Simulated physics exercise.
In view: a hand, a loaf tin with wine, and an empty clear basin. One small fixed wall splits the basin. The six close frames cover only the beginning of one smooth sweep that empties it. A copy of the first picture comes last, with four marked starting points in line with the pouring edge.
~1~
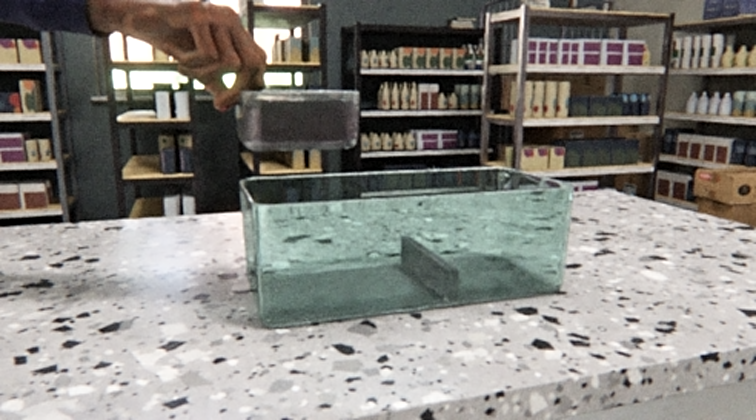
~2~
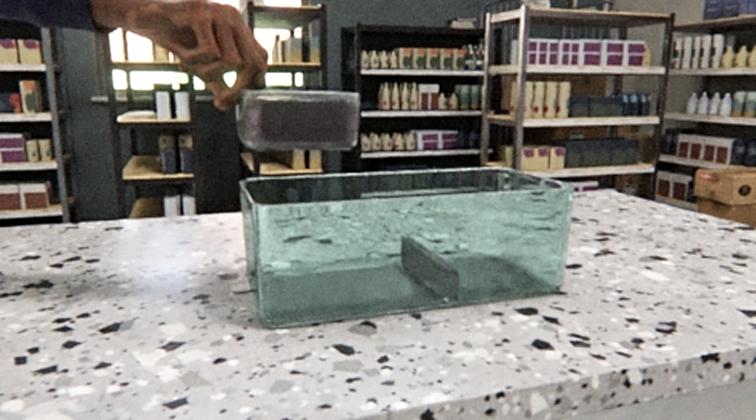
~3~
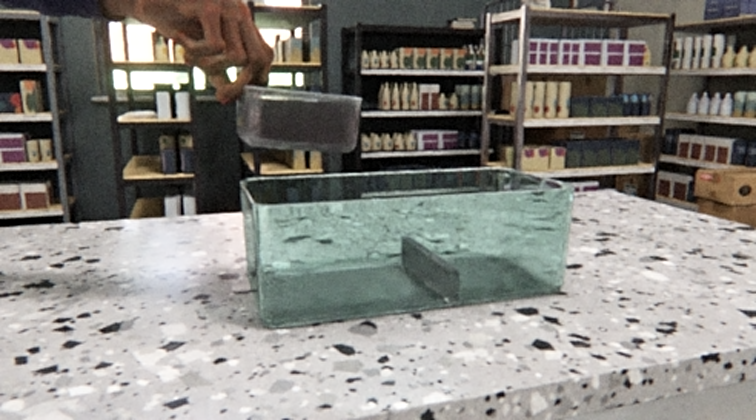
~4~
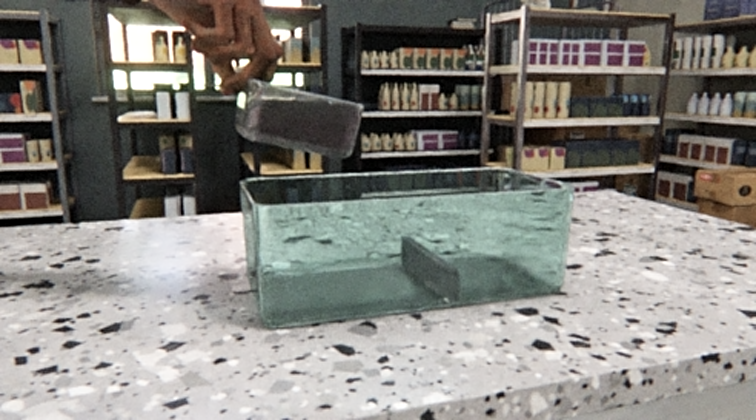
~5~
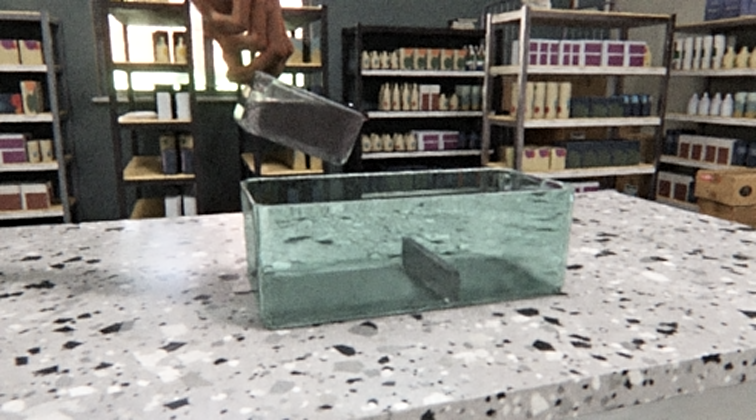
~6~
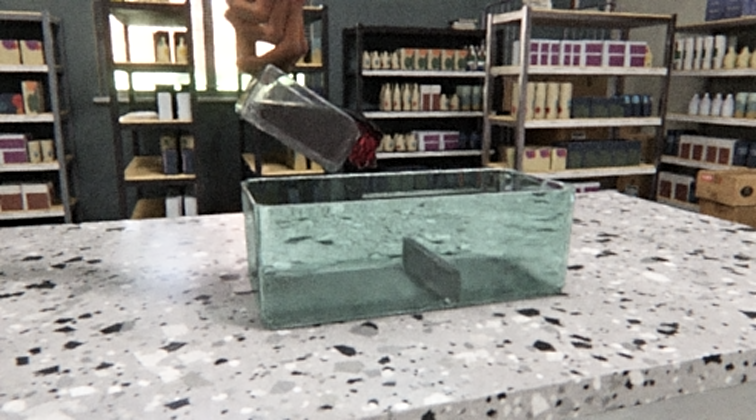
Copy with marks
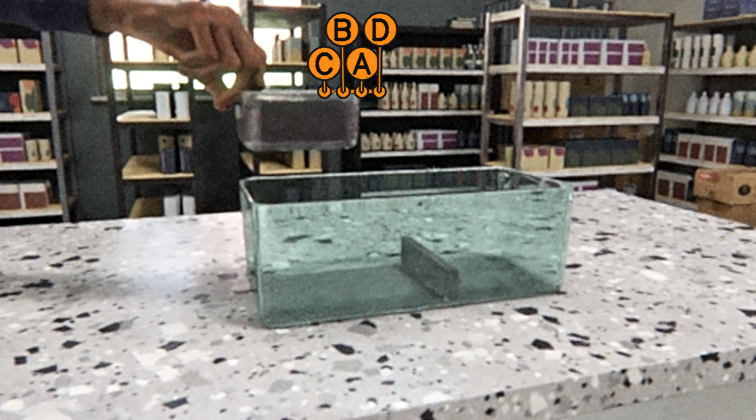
A hand tilting a small clear container rightward above a divided glass basin, dark red liquid starting to pour over its lip.
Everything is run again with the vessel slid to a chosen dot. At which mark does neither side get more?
Choose D.
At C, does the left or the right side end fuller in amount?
The left side.
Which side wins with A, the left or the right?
The left side.
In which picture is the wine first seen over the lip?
Picture 5.
On the marked copy, A at (361, 91); B at (343, 91); C at (324, 91); D at (379, 91).
For place A, about 88 % ends left of the wall and 11 % right of it.
For place B, about 95 % ends left of the wall and 5 % right of it.
For place C, about 95 % ends left of the wall and 5 % right of it.
For place D, about 49 % ends left of the wall and 51 % right of it.
